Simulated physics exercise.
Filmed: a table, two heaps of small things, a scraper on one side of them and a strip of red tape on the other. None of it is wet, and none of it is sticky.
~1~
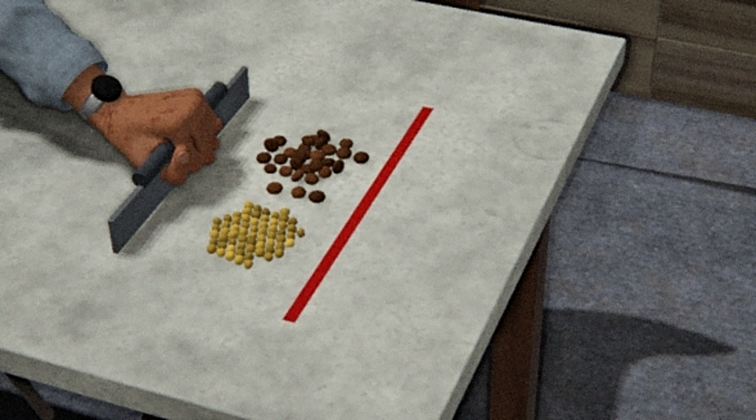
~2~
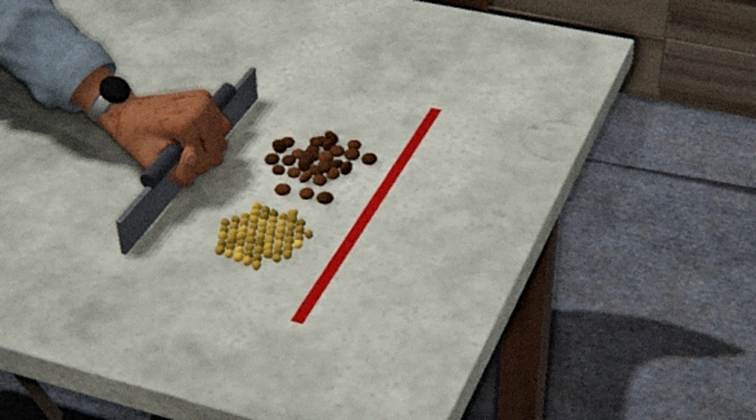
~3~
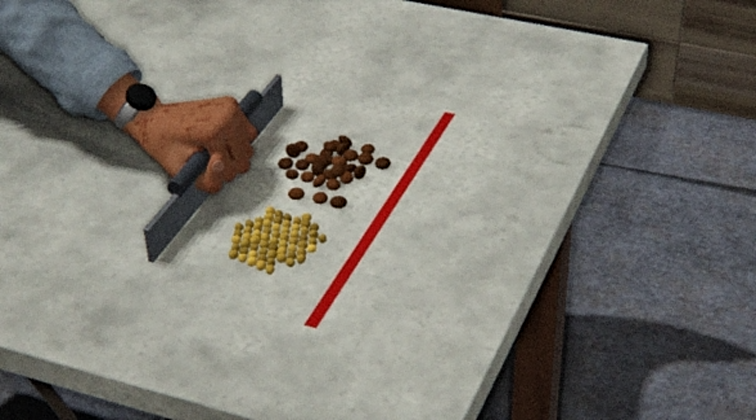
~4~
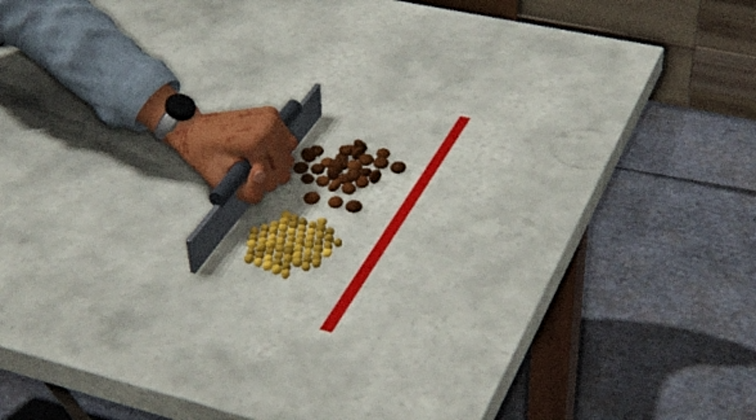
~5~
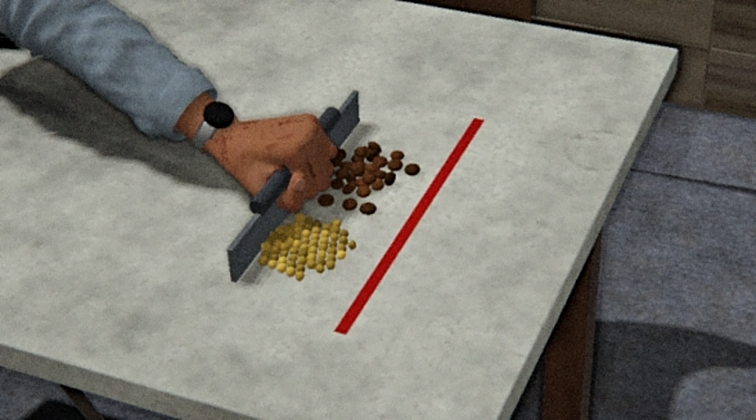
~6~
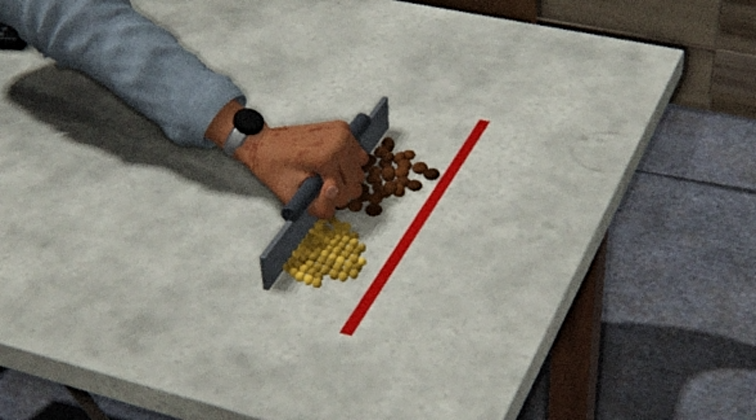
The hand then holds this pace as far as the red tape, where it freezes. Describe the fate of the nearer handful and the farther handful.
Result: The nearer handful is not pushed off, the farther handful is not pushed off.
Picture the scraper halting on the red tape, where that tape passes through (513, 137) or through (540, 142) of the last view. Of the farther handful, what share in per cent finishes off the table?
Some 0 in a hundred, then some 0 in a hundred.
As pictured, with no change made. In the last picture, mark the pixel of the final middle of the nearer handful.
Once everything settles, its middle is near (413, 278) in the last picture.
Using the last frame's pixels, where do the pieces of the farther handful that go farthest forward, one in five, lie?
Centre at approx. (492, 196) px.
Then, 0.39 s after the last picture, scraper still moving, near (378, 182); nearer handful all on the table, its front near (405, 277); farther handful all on the table, its front near (455, 192).
Then, 0.81 s after the last picture, scraper stopped at the red tape; nearer handful all on the table, its front near (457, 275); farther handful all on the table, its front near (500, 201).
Then, 1.09 s after the last picture, scraper stopped at the red tape; nearer handful all on the table, its front near (458, 276); farther handful all on the table, its front near (500, 201).
At rest, scraper stopped at the red tape; nearer handful all on the table, its front near (458, 276); farther handful all on the table, its front near (500, 201).
